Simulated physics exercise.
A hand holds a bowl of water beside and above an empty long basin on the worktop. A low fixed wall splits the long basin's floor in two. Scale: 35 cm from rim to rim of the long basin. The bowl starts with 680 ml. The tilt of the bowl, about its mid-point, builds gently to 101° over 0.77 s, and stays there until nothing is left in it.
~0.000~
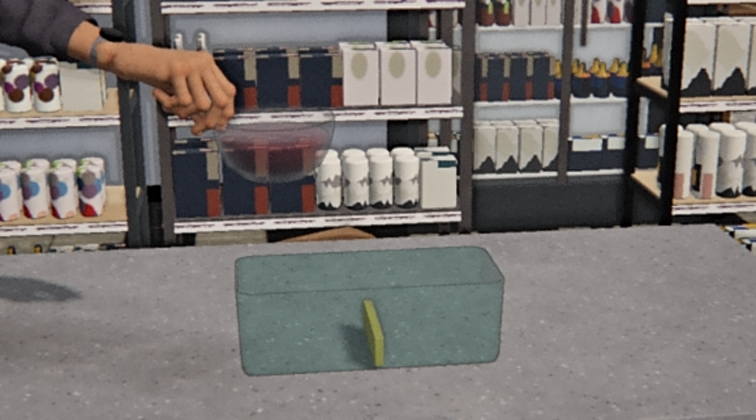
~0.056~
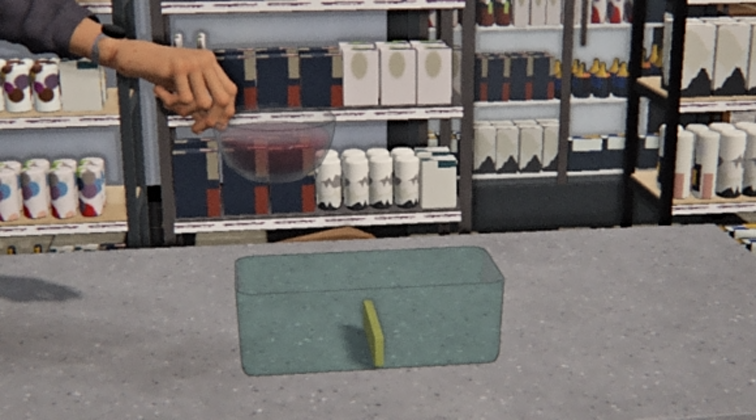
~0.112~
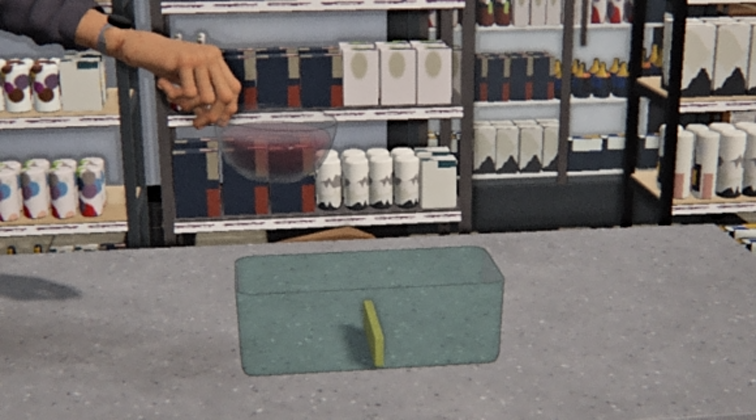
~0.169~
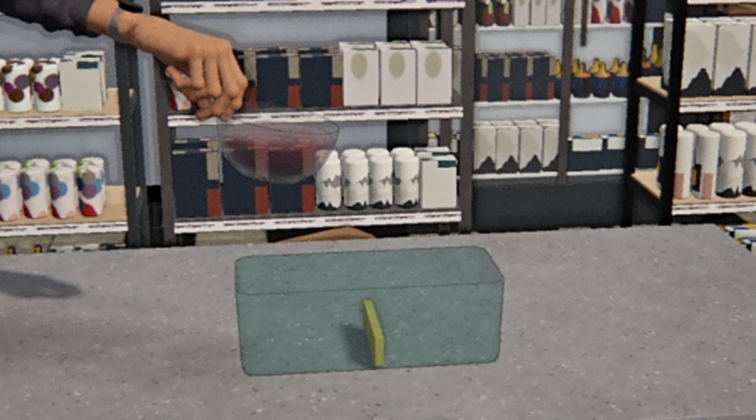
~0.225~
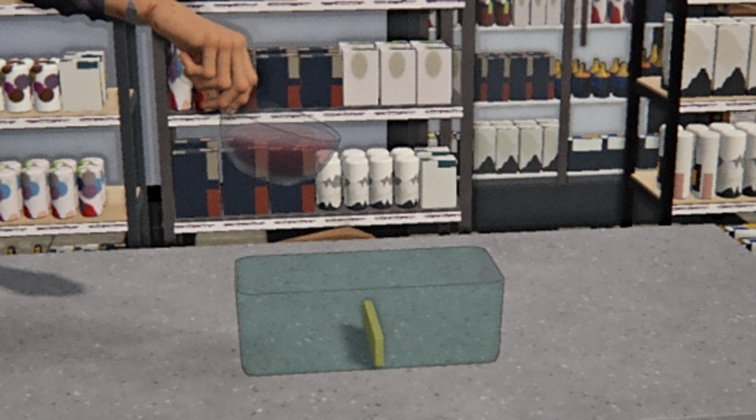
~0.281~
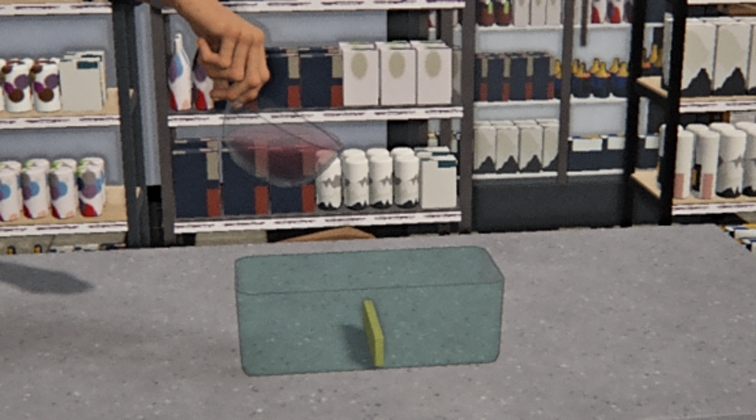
A hand holds a clear bowl of reddish liquid above and to the left of a long, greenish see-through basin on a grey worktop, at first almost level. The hand then gradually tilts the bowl to the right, lowering its right rim, while the basin stays still.
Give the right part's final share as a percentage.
Roughly 62 per cent is past the wall.
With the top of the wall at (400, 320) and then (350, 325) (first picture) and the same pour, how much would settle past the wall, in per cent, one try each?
First 20, then 80 per cent.
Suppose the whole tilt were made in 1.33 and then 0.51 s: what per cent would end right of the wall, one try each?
First 75, then 55 per cent.
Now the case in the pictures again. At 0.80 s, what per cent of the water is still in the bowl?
About 1 per cent.
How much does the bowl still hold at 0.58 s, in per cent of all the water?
About 24 per cent.
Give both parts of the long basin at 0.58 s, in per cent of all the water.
Left about 2, right about 26.
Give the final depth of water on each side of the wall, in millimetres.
Some 10 mm on the left and 20 mm on the right.
Then, 0.58 s in, the tilt is 86° and 25 per cent is still to pour, 2 is left of the wall and 25 right of it.
Then, 0.80 s in, the tilt is 101° and 1 per cent is still to pour, 26 is left of the wall and 63 right of it.
Then, 1.02 s in, the tilt is 101° and 0 per cent is still to pour, 36 is left of the wall and 62 right of it.
Then, 1.27 s in, the tilt is 101° and 0 per cent is still to pour, 36 is left of the wall and 62 right of it.
Finally, 36 per cent lies left of the wall, 62 right of it and 2 outside.
